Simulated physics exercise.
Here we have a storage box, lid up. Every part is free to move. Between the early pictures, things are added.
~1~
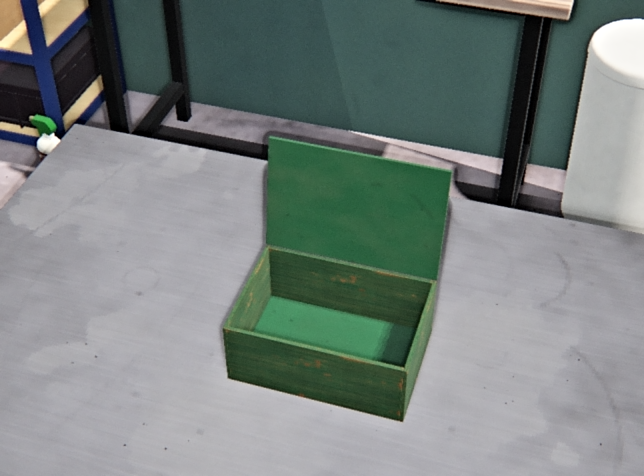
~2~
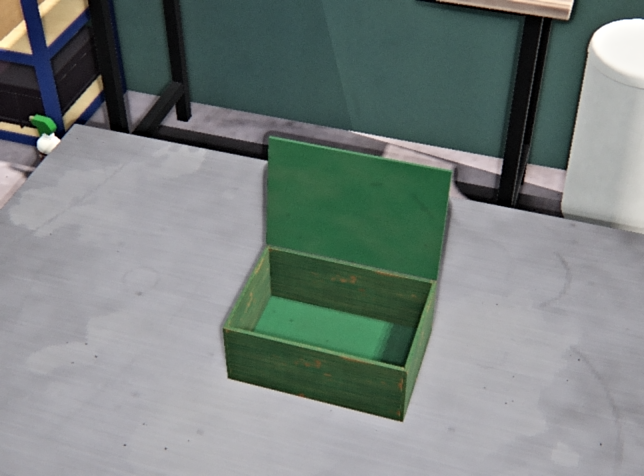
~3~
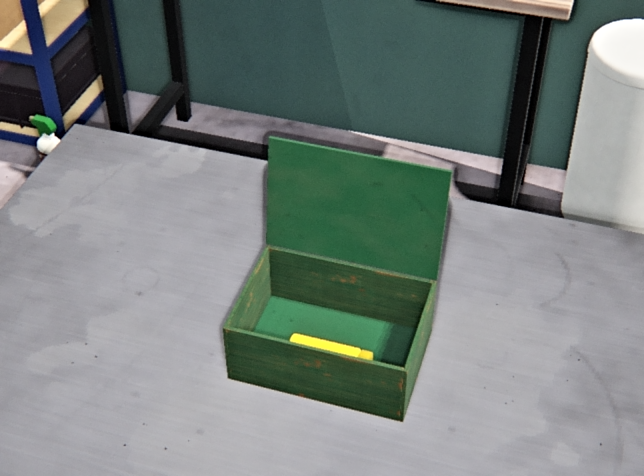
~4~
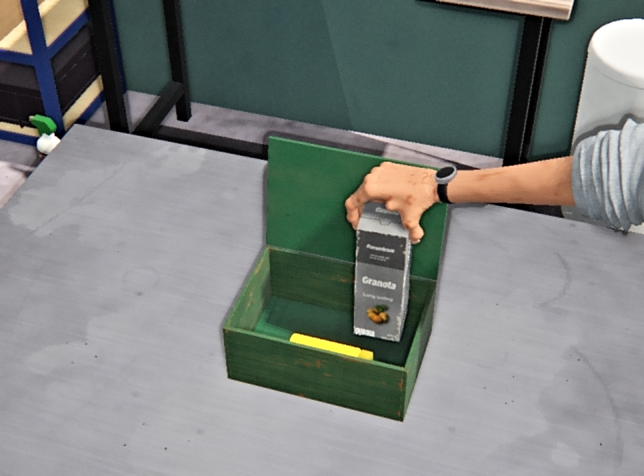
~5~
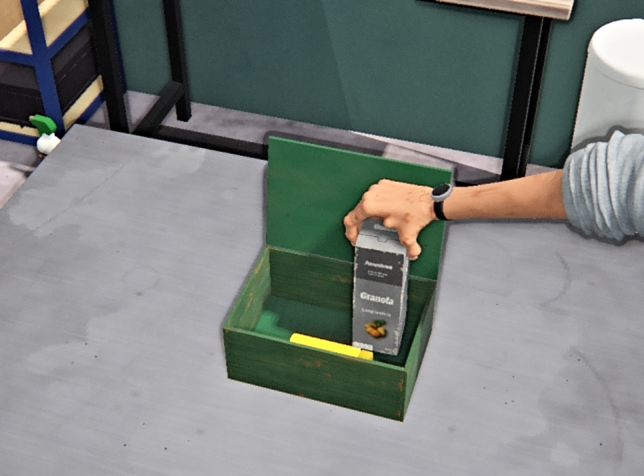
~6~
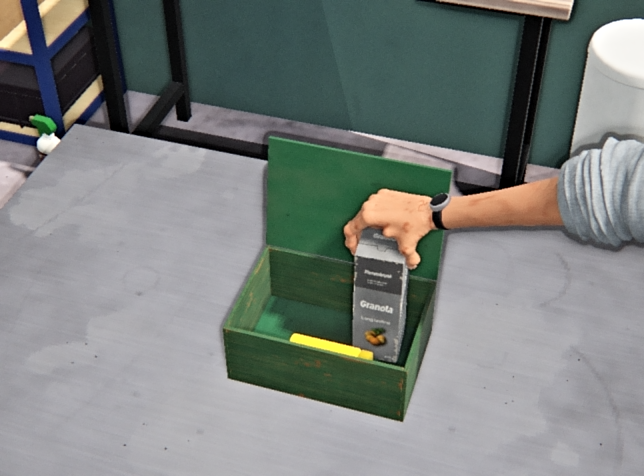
A hand lowers a grey granola carton into an open green box beside a yellow object.
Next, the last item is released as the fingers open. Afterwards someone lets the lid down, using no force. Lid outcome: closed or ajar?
Ajar.
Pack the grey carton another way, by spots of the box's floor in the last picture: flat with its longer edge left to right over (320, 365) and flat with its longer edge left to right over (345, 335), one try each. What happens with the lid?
Shut, then shut.
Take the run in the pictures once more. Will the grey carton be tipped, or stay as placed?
It stays as placed.
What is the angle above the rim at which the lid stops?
About 80° above the rim.
Then, 1.00 s past the last view, lid starting down.
Then, 1.80 s past the last view, lid 82° above the rim.
Then, 3.90 s past the last view, grey carton resting near (382, 295).
Finally, lid 82° above the rim; both still in place. Final places as the last picture's camera would see them, grey carton near (382, 295).
